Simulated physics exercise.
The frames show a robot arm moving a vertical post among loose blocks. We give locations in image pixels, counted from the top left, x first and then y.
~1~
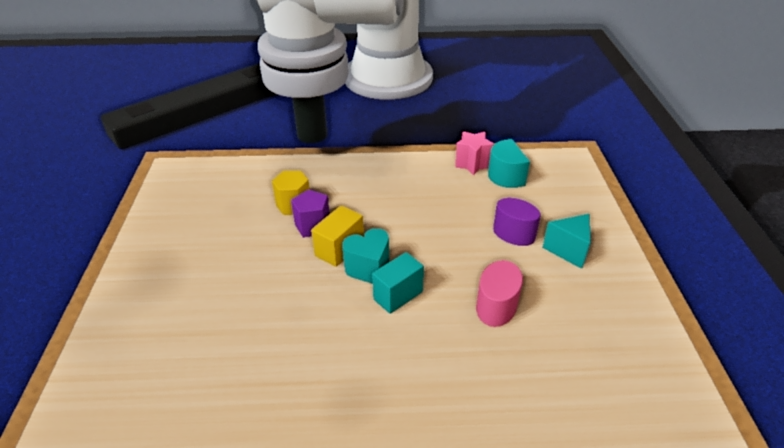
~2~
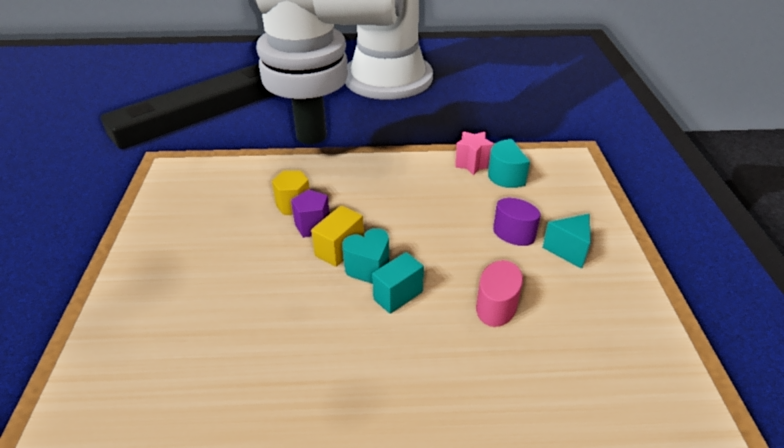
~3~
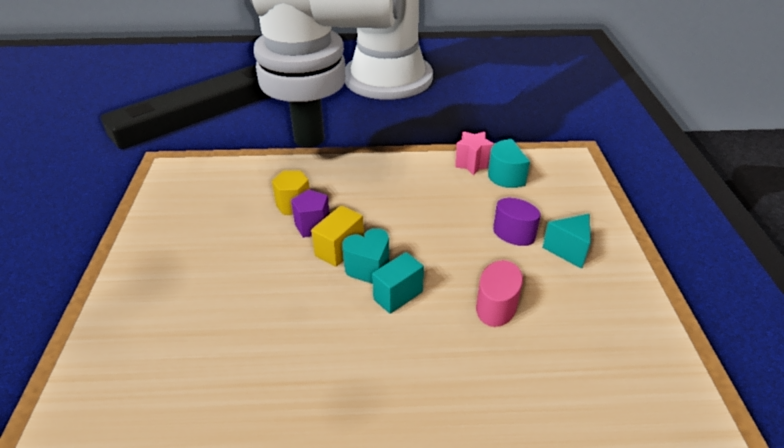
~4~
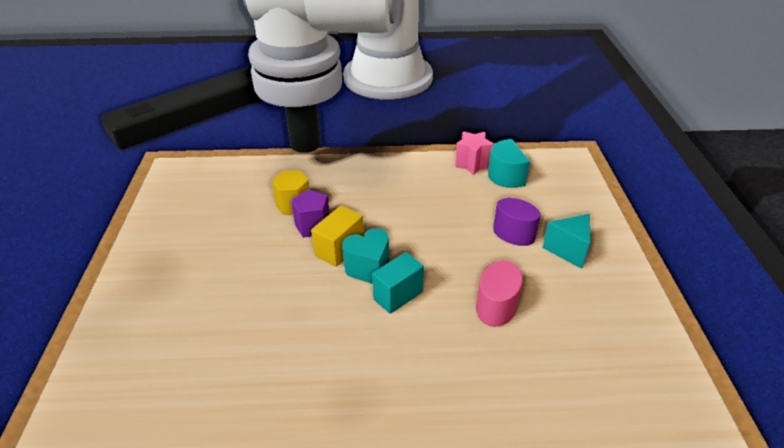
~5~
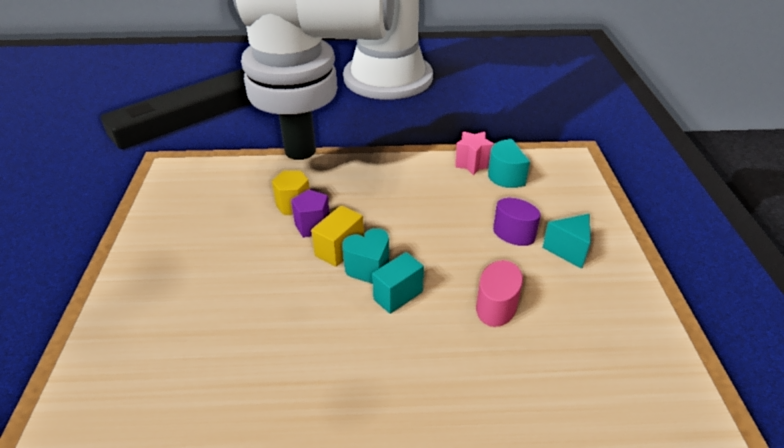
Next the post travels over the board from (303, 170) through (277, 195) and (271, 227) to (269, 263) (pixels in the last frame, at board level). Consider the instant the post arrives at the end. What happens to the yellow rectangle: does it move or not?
It is no longer where it was.
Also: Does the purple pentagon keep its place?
No, it doesn't check out.
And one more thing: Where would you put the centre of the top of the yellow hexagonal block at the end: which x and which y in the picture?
Close to (303, 228).
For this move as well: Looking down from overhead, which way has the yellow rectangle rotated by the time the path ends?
It spins with the clock.
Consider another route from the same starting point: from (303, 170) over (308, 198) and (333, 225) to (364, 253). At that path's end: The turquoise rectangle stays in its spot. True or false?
False - the claim does not hold.
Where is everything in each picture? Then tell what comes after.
Post's lower end (313, 136); yellow hexagonal block (290, 179); purple pentagon (310, 200); yellow rectangle (338, 222); turquoise heart (368, 243), in the first picture.
Post (312, 137); blocks still, in the second picture.
Post (310, 140); blocks still, in the third picture.
Post (306, 145); blocks still, in the fourth picture.
Post (301, 152); yellow hexagonal block (290, 179); purple pentagon (310, 200); yellow rectangle (338, 222); turquoise heart (368, 243), in the fifth picture.
On the path given first. One third of the way, post (274, 177); yellow hexagonal block (290, 186), turned 30° anticlockwise.
Two thirds of the way, post (268, 208); yellow hexagonal block (298, 212), turned 80° anticlockwise; purple pentagon (332, 212), turned 35° anticlockwise; yellow rectangle (353, 228), turned 20° clockwise; turquoise heart (371, 246).
At the end, post (265, 243); yellow hexagonal block (303, 228), turned 145° anticlockwise; purple pentagon (336, 211), turned 60° anticlockwise; yellow rectangle (358, 229), turned 20° clockwise; turquoise heart (375, 248).
